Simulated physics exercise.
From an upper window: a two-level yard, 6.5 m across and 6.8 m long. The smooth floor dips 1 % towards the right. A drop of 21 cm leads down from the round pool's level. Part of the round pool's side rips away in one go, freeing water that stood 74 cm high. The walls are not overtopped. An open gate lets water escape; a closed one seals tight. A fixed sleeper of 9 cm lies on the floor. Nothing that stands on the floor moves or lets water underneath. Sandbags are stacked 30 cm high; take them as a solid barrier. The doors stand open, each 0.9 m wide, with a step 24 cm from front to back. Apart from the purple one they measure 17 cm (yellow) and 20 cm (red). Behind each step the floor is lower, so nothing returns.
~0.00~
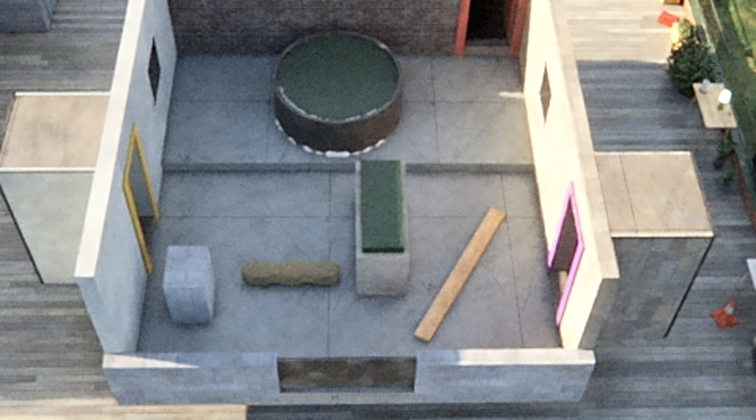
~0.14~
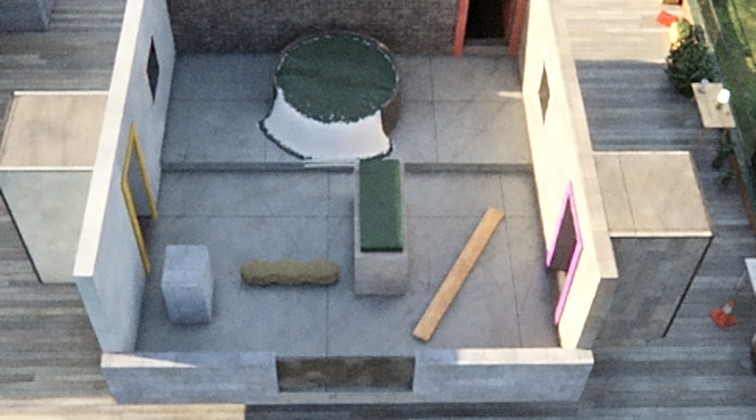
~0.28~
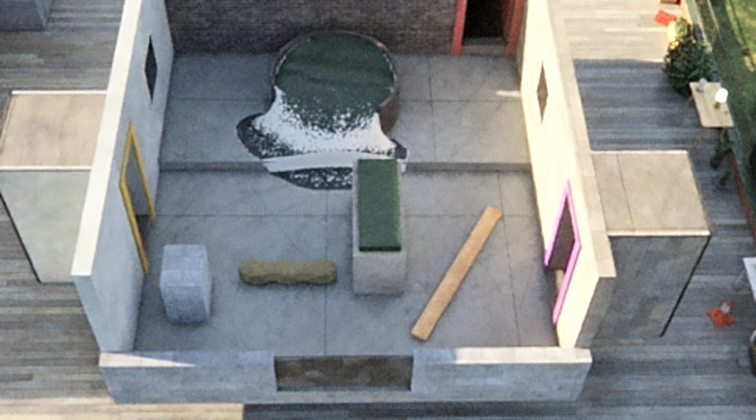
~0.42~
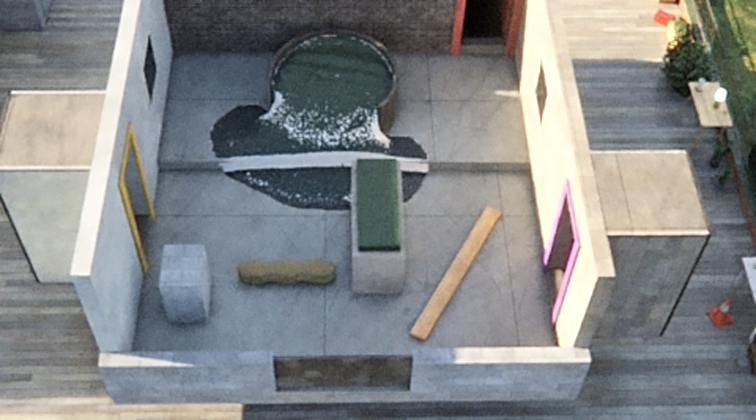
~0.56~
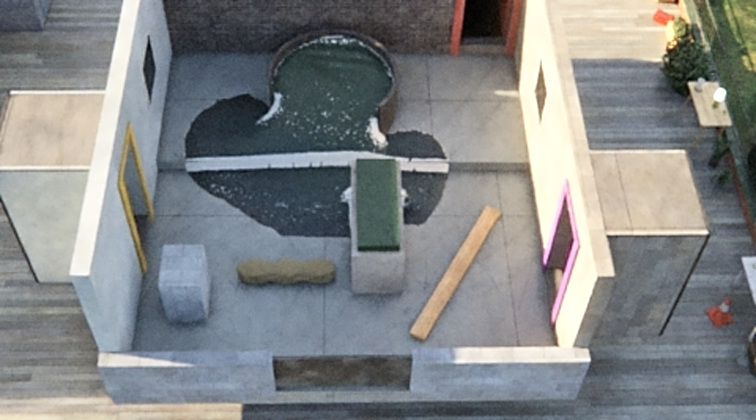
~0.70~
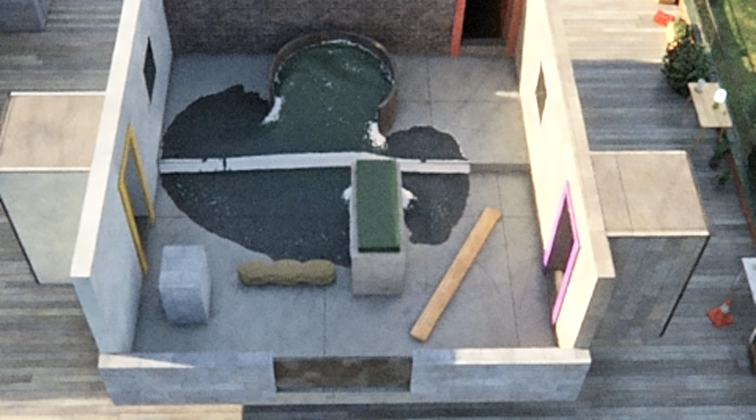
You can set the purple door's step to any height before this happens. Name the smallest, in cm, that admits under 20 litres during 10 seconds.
Some 12 cm above the ground.
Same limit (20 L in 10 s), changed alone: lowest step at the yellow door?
Roughly 25 cm at yellow.
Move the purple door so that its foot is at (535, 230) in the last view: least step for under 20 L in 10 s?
About 16 cm.
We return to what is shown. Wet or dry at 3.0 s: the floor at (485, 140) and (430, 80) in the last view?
In that order: Still dry, still dry.
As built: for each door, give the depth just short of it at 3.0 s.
Depths in cm: Yellow 27, purple 5, red 0.
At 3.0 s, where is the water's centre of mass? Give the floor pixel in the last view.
Near (300, 227).
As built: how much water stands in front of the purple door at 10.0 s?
Some 17.0 cm.
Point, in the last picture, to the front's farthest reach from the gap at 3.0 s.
At about (561, 376).
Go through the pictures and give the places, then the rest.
The round pool at (338, 78) is whole and still, 74 cm deep; the purple door at (564, 264) is dry, in the first frame.
The gap is at (320, 142), the front 0.3 m out at a hidden place; the back of the round pool holds 74 cm, in the second frame.
The gap is at (319, 142), the front 0.7 m out at a hidden place; the back of the round pool holds 74 cm, in the third frame.
The gap is at (318, 144), the front 1.2 m out at (224, 160); the back of the round pool holds 72 cm, in the fourth frame.
Water pours out at (317, 144) and has run 1.7 m, to (196, 176); about 7 cm deep outside, 65 cm at the back, in the fifth frame.
Water pours out at (318, 145) and has run 2.2 m, to (284, 260); about 5 cm deep outside, 62 cm at the back; 2.0 m in a straight line remain to the purple door at (560, 263), in the sixth frame.
After 1.4 s water covers 40 % of the floor, deepest (41 cm) near (280, 269); it has not reached the purple door.
After 3.0 s water covers 65 % of the floor, deepest (32 cm) near (129, 379); 5 cm at the purple door, 0 litres in over its 18 cm step.
After 10.0 s water covers 70 % of the floor, deepest (20 cm) near (561, 376); 17 cm at the purple door, 0 litres in over its 18 cm step.
At the purple door as built, the water arrived by 1.7 s and peaked near 17 cm at 9.0 s.
Run again over the same 10 s with other heights there, 49 litres in over 9.5 cm, 13 litres over 13 cm. The limit of 20 litres is kept from about 12 cm up.
